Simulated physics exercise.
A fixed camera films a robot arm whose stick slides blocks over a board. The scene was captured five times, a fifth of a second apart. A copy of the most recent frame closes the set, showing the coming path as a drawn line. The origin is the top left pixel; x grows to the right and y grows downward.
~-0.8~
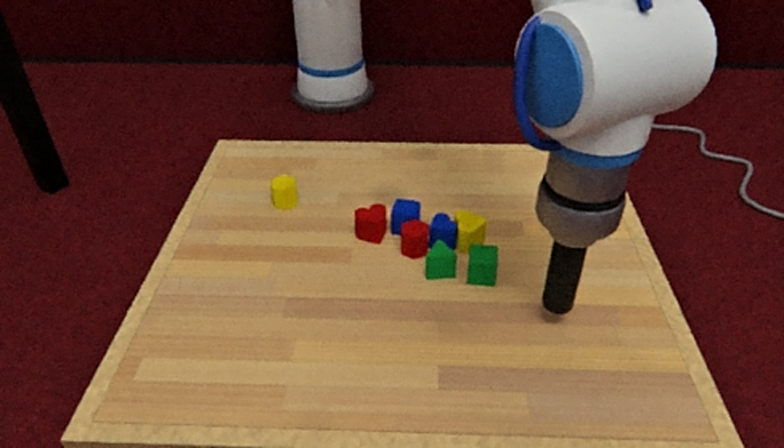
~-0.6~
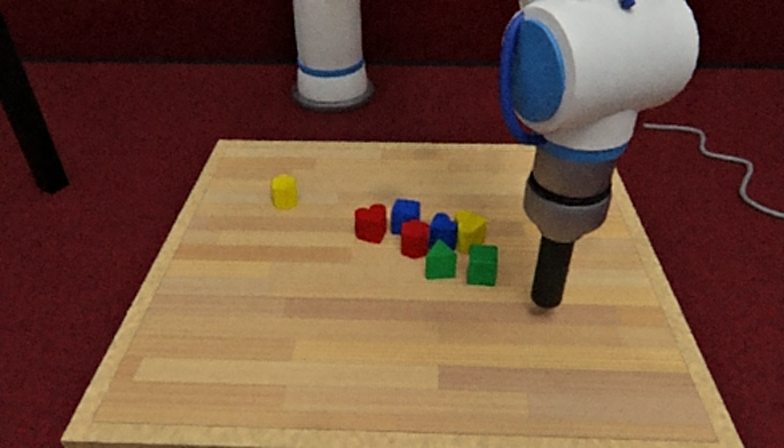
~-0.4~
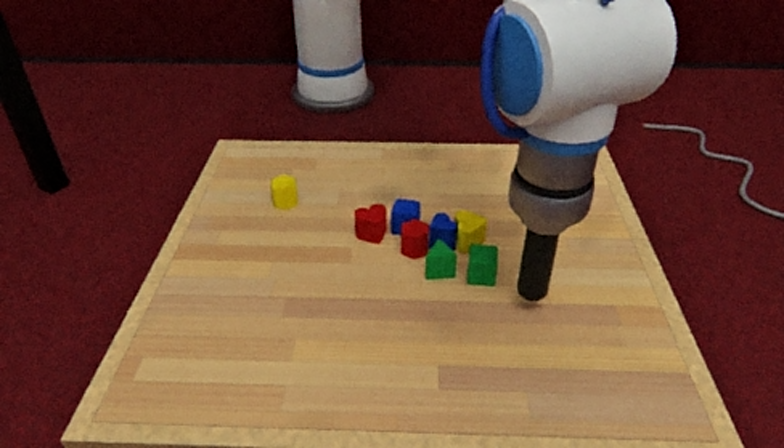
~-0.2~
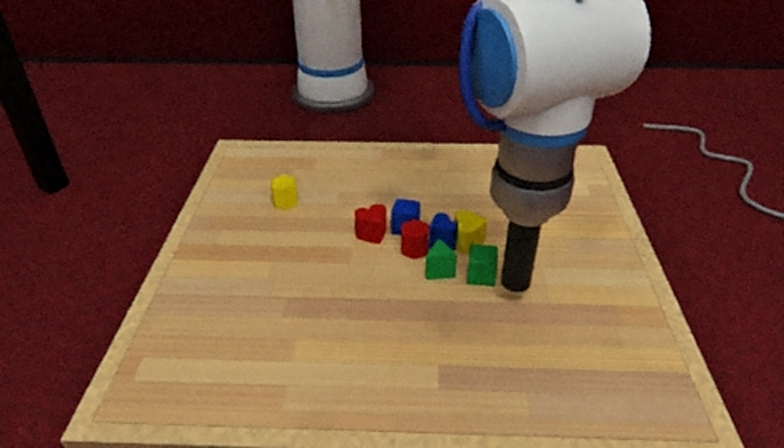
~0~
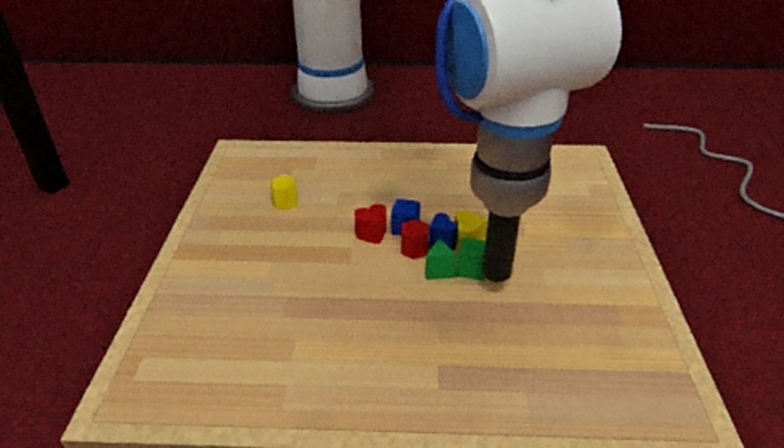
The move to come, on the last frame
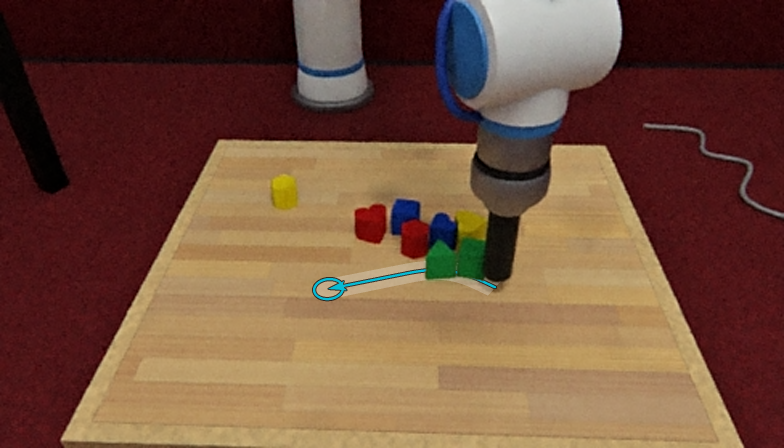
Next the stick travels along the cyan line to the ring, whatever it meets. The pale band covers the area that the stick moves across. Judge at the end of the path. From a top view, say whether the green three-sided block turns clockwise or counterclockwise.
Seen from above, its turn is clockwise.
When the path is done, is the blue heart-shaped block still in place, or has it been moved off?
It will end up elsewhere.
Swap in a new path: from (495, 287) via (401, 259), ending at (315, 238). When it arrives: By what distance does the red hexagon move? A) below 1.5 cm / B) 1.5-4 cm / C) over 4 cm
My pick is B.
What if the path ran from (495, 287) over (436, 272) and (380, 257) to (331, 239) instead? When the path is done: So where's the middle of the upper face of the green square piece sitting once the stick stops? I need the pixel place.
Expect it around (442, 232).
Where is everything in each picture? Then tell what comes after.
In the first picture, stick tip (557, 305); block tops, green three-sided block (441, 249); blue heart-shaped block (443, 221); yellow heart-shaped block (469, 220); green square piece (484, 253).
In the second picture, stick (546, 299); blocks unchanged.
In the third picture, stick (532, 292); blocks unchanged.
In the fourth picture, stick (516, 284); blocks unchanged.
In the fifth picture, stick (497, 274); green three-sided block (441, 249); blue heart-shaped block (443, 221); yellow heart-shaped block (469, 220); green square piece (474, 247).
Path on the board, from (495, 287) by way of (441, 270) and (386, 278) to (329, 289).
The first path, step by step. One third of the way, stick (442, 257); green three-sided block (418, 247), turned 25° clockwise; blue heart-shaped block (438, 215), turned 15° anticlockwise; yellow heart-shaped block (471, 217); green square piece (443, 230), turned 80° clockwise.
Two thirds of the way, stick (385, 265); green three-sided block (366, 245), turned 80° clockwise; blue heart-shaped block (438, 215), turned 15° anticlockwise; yellow heart-shaped block (471, 217); green square piece (443, 230), turned 80° clockwise.
At the end, stick (327, 276); green three-sided block (356, 244), turned 105° clockwise; blue heart-shaped block (438, 215), turned 15° anticlockwise; yellow heart-shaped block (471, 217); green square piece (443, 230), turned 80° clockwise.
